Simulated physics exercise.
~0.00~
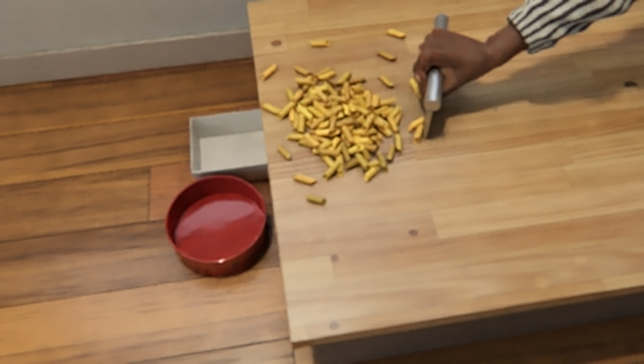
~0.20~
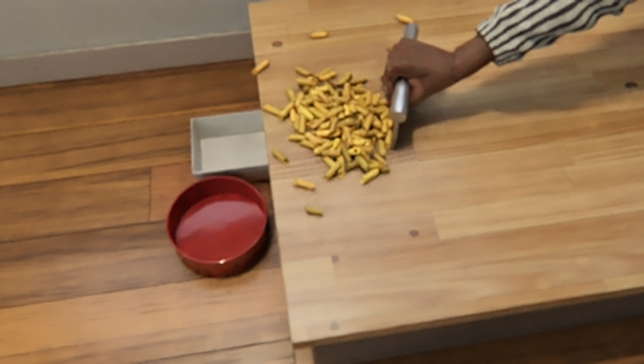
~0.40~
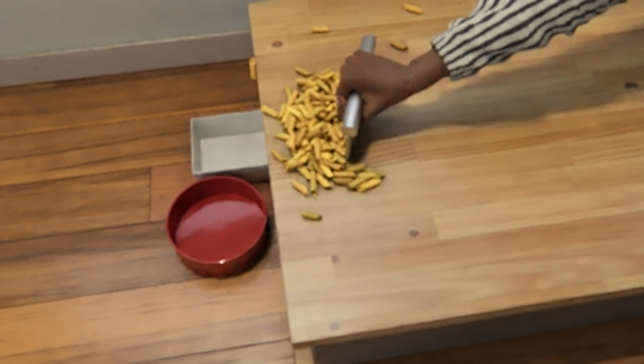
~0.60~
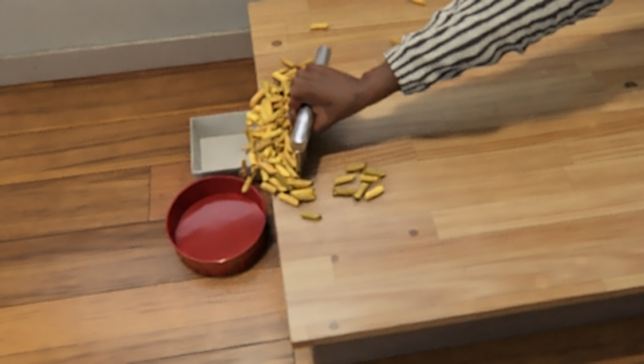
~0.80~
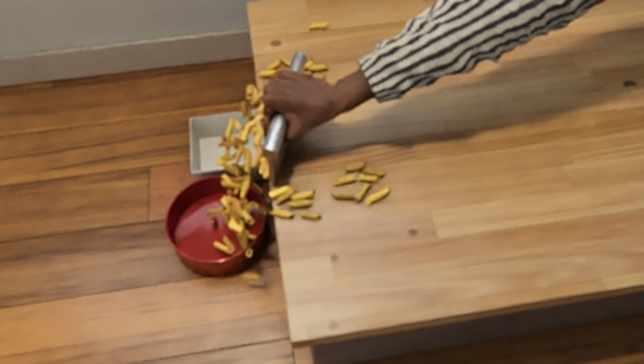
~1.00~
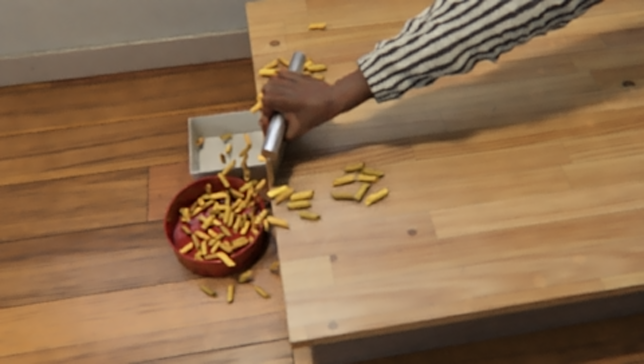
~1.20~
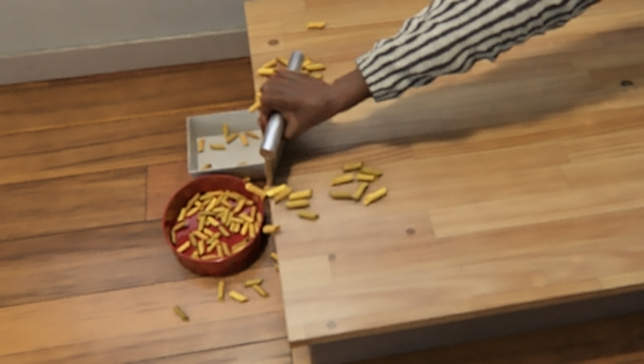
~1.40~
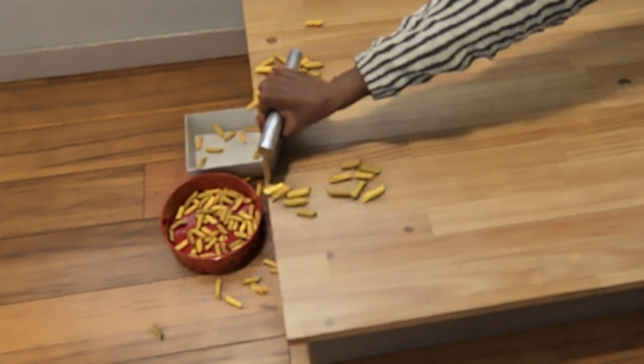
On a pale wooden tabletop above a plank floor, seen from above at a slant, lies a loose heap of small yellow pasta pieces. A red round pot and a whitish rectangular tin sit below the table's left edge. A hand in a striped sleeve sweeps a metal scraper leftward, bunching the pieces and pushing them over the edge. The scraper stops there as pieces tumble down. Many land in the red pot, a few in the tin, and some scatter on the floor, while plenty remain on the table, the hand still holding the scraper.
